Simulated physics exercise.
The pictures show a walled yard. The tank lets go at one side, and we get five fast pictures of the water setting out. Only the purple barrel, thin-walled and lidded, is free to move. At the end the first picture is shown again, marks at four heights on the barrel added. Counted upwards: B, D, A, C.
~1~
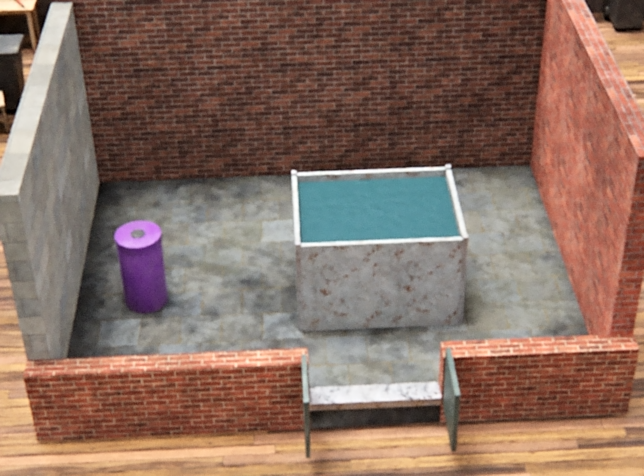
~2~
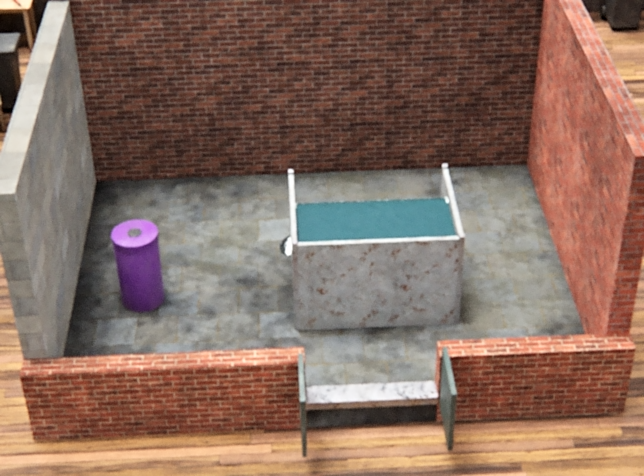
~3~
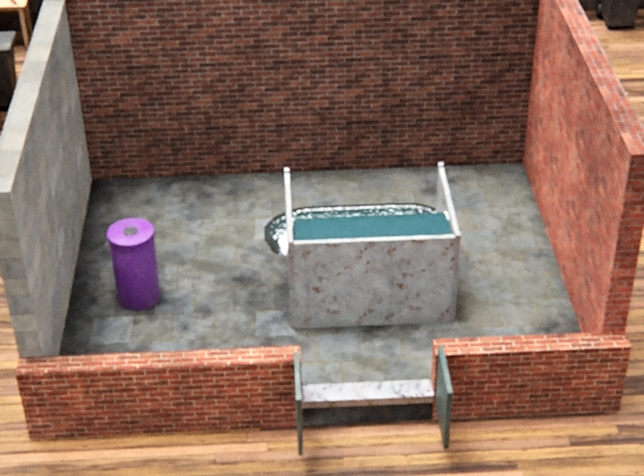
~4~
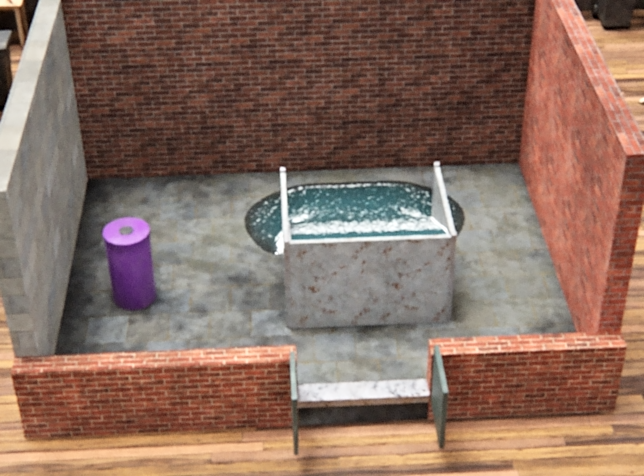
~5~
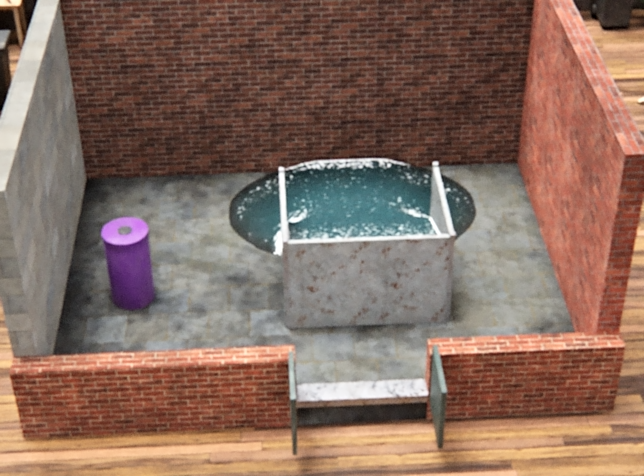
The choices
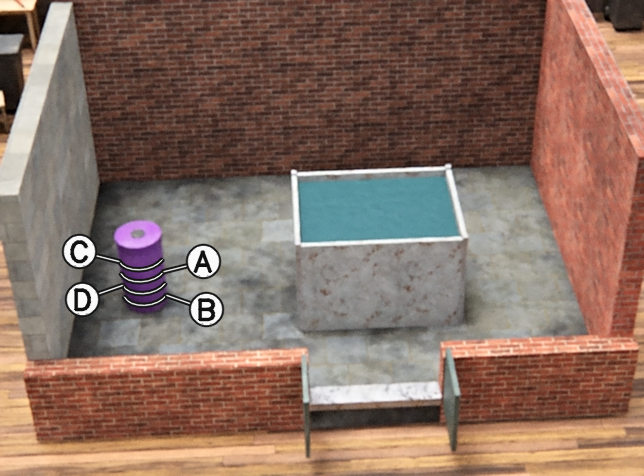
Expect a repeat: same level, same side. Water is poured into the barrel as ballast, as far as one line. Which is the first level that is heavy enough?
Mark D.
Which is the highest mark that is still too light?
That is mark B.
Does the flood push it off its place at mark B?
Yes, it does.
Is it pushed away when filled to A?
No.
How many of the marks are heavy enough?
Three of the four.
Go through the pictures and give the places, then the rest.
Lid of the purple barrel at (138, 234); tank full, its middle at (376, 211); open gate at (374, 349).
Water covers 4 % of the ground, mostly out of sight from here.
Water covers 9 % of the ground, mostly out of sight from here.
Water covers 16 % of the ground and is seen nearest the barrel at (258, 235).
Lid of the purple barrel at (125, 231); water covers 22 % of the ground and is seen nearest the barrel at (256, 238).
On the marked copy, A at (141, 281); B at (144, 305); C at (139, 269); D at (142, 293); from the bottom up B, D, A, C.
If A is chosen, it does not move.
If B is chosen, it is pushed about its own width away.
If C is chosen, it does not move.
If D is chosen, it does not move.
